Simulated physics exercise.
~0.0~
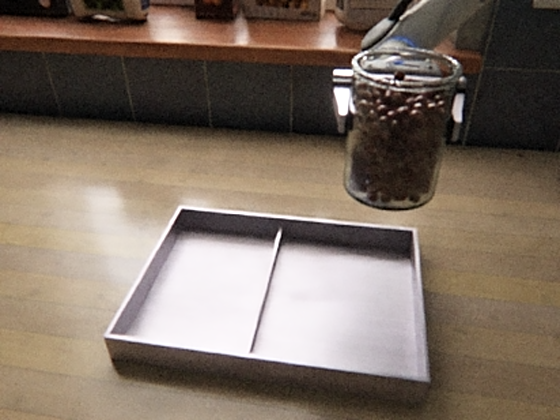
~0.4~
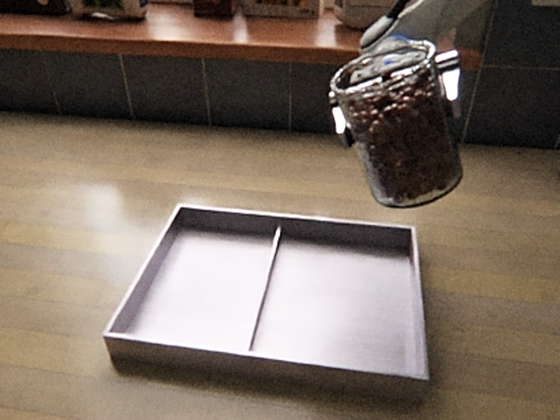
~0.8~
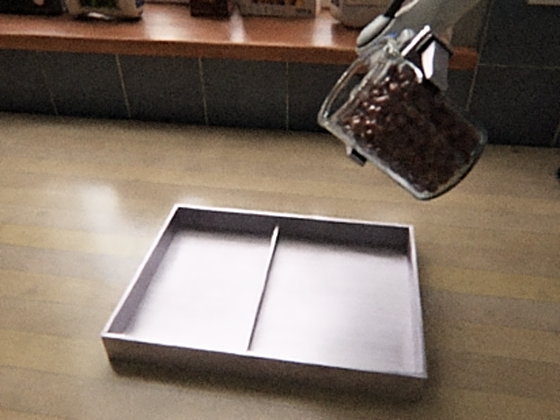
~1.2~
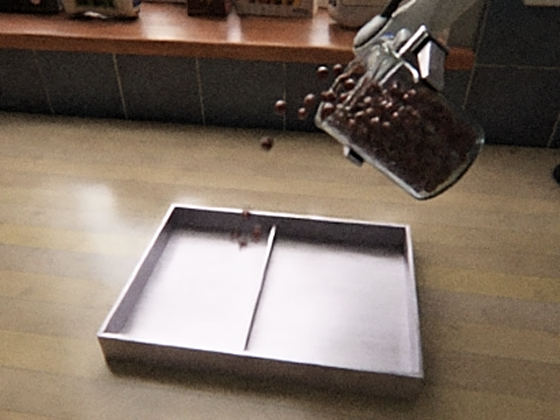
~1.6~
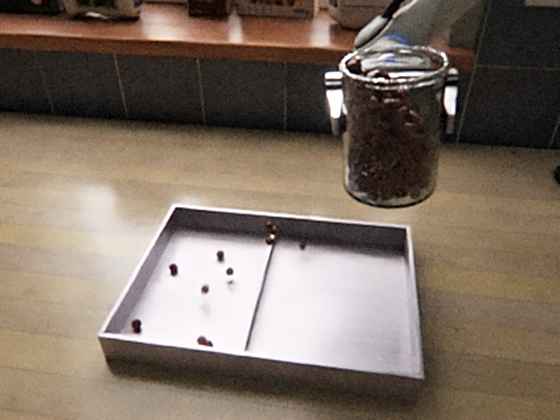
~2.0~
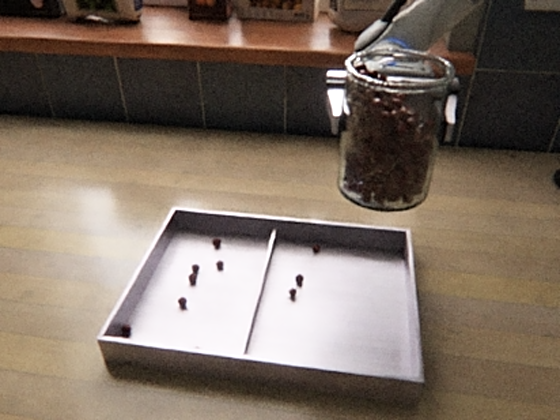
Robotic gripper tilting a clear cup of dark beads, spilling a few into both sections of a divided tray, then righting it.
